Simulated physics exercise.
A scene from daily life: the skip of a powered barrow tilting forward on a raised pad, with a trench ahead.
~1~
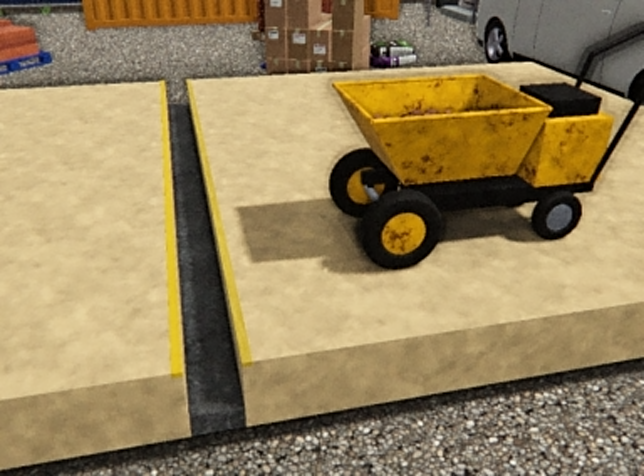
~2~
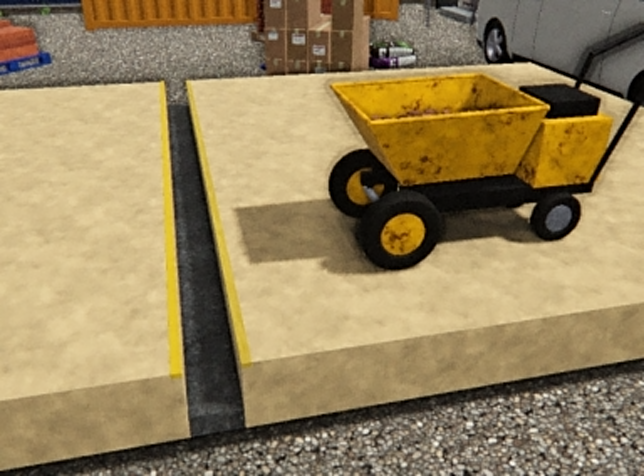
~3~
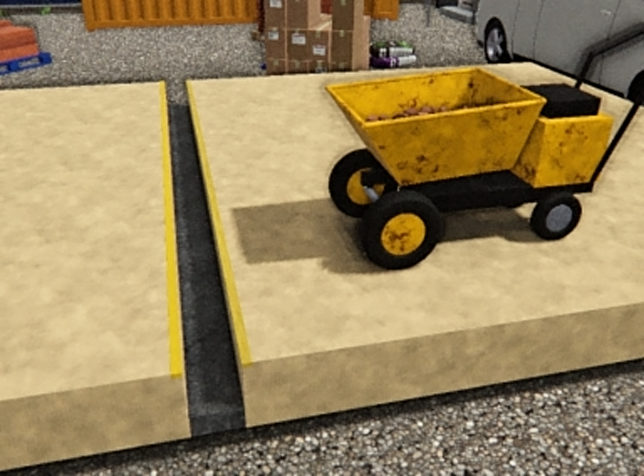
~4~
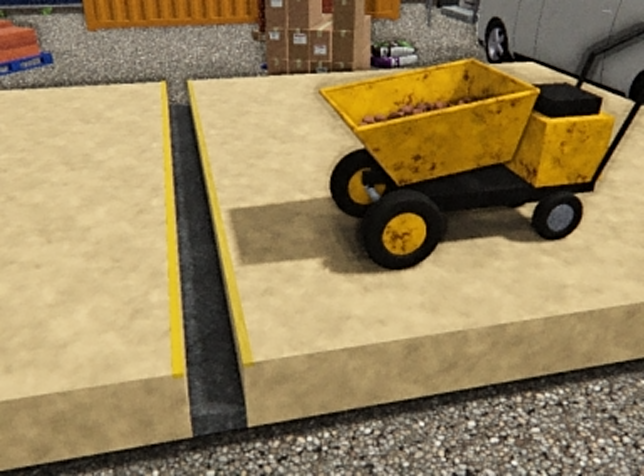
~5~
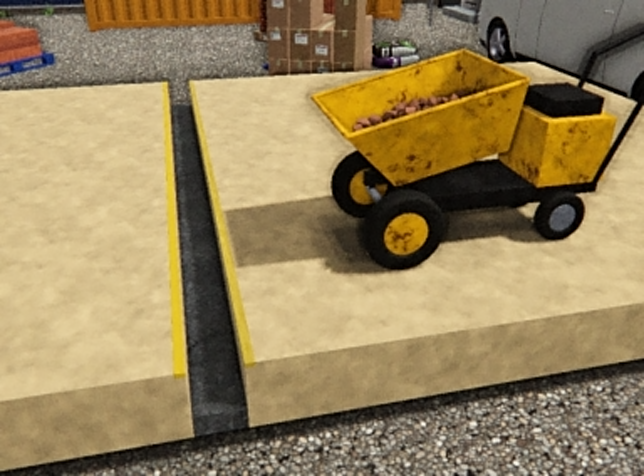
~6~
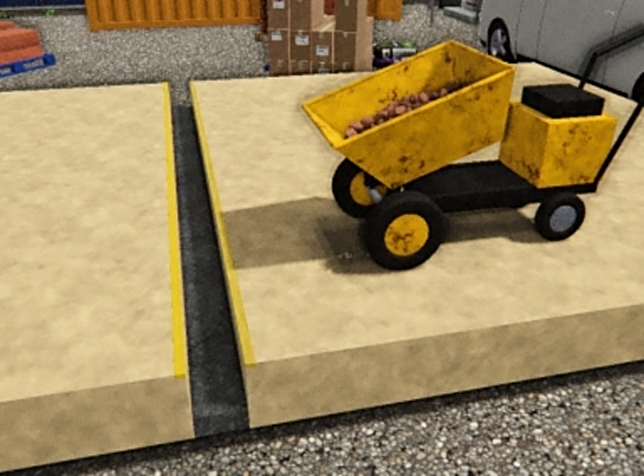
Yellow powered barrow standing on a raised pad near a narrow trench, its rubble-loaded skip slowly tilting forward to the left.
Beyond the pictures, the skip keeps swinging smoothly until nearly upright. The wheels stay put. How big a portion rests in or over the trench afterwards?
I expect a minority of the load to land in the trench.
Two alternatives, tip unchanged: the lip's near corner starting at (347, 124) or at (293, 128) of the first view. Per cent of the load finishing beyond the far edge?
0 and 20 percent, in that order.
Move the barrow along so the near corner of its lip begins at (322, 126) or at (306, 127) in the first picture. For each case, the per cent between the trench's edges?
First spot: 90 %, second spot: 90 %.
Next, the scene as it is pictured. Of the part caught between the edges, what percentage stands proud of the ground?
Share: Around 0 %.
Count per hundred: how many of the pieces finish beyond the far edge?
Share: Near 0 %.
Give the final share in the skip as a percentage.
It comes to 40 per cent or so.
Shortly afterwards, skip tipped steeply; the whole lot in the skip.
Next, skip tipped right over; the bulk in the skip; a little short of the trench; only a few in or heaped over the trench.
Some moments later, skip tipped right over; near a third in the skip; near a third short of the trench; near a quarter in or heaped over the trench.
In the end, skip tipped right over; near a third in the skip; near a quarter short of the trench; near a third in or heaped over the trench; none at all beyond it.
